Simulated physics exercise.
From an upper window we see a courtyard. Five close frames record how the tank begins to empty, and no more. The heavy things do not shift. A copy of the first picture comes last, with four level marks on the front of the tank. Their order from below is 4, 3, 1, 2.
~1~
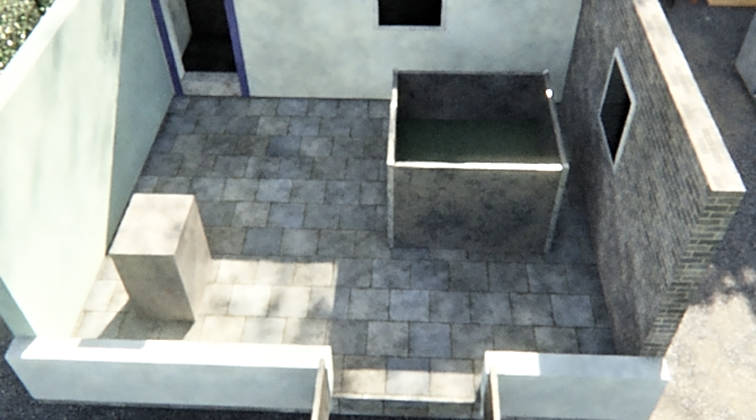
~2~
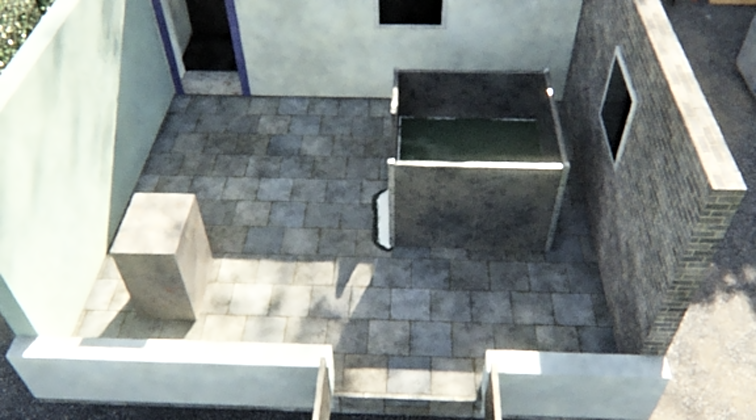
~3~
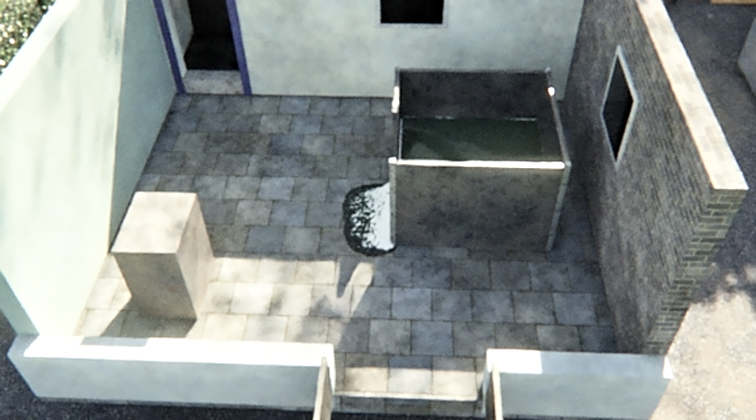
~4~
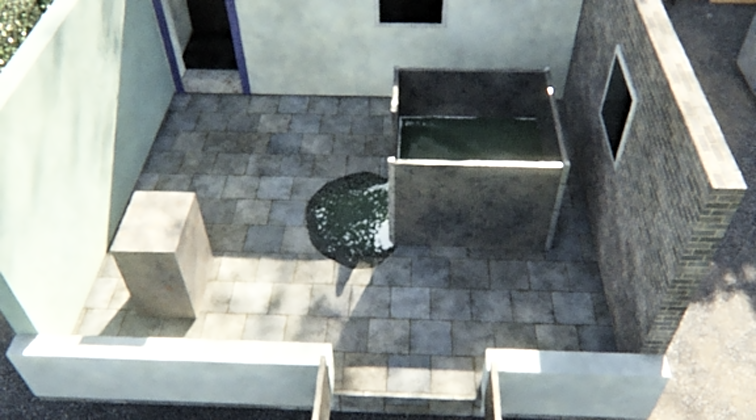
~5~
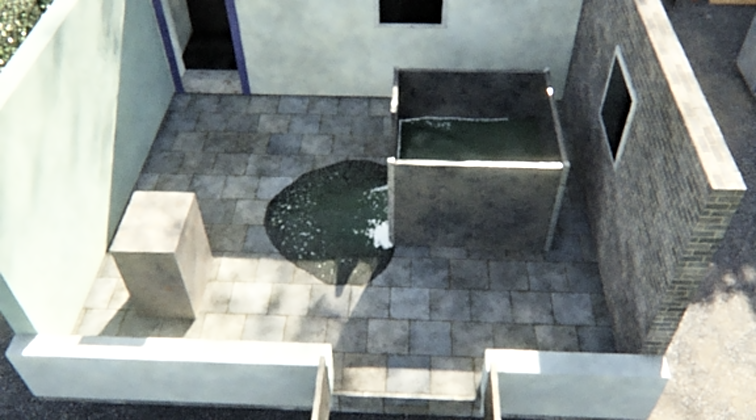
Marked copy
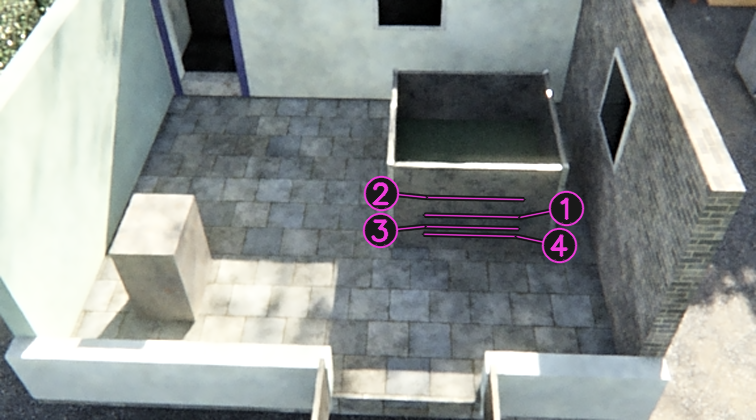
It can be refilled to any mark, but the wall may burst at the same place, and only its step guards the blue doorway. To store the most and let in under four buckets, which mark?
Mark 2 just does it.
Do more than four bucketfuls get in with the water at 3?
No.
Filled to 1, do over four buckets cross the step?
No.
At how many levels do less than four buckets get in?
All of them.
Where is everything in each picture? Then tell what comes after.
In the first frame, water in the tank at rest, its middle at (469, 161); foot of the blue doorway at (213, 95); open gate at (407, 346).
In the second frame, 1 % of the ground under water, visible out to (383, 244).
In the third frame, 3 % of the ground under water, visible out to (354, 194).
In the fourth frame, 5 % of the ground under water, visible out to (315, 202).
In the fifth frame, 10 % of the ground under water, visible out to (272, 226).
In magenta, 1 at (472, 216); 2 at (474, 198); 3 at (471, 227); 4 at (470, 235); from the bottom up 4, 3, 1, 2.
If 1 is chosen, nothing gets over.
If 2 is chosen, a bucket or two gets in.
If 3 is chosen, nothing gets over.
If 4 is chosen, nothing gets over.
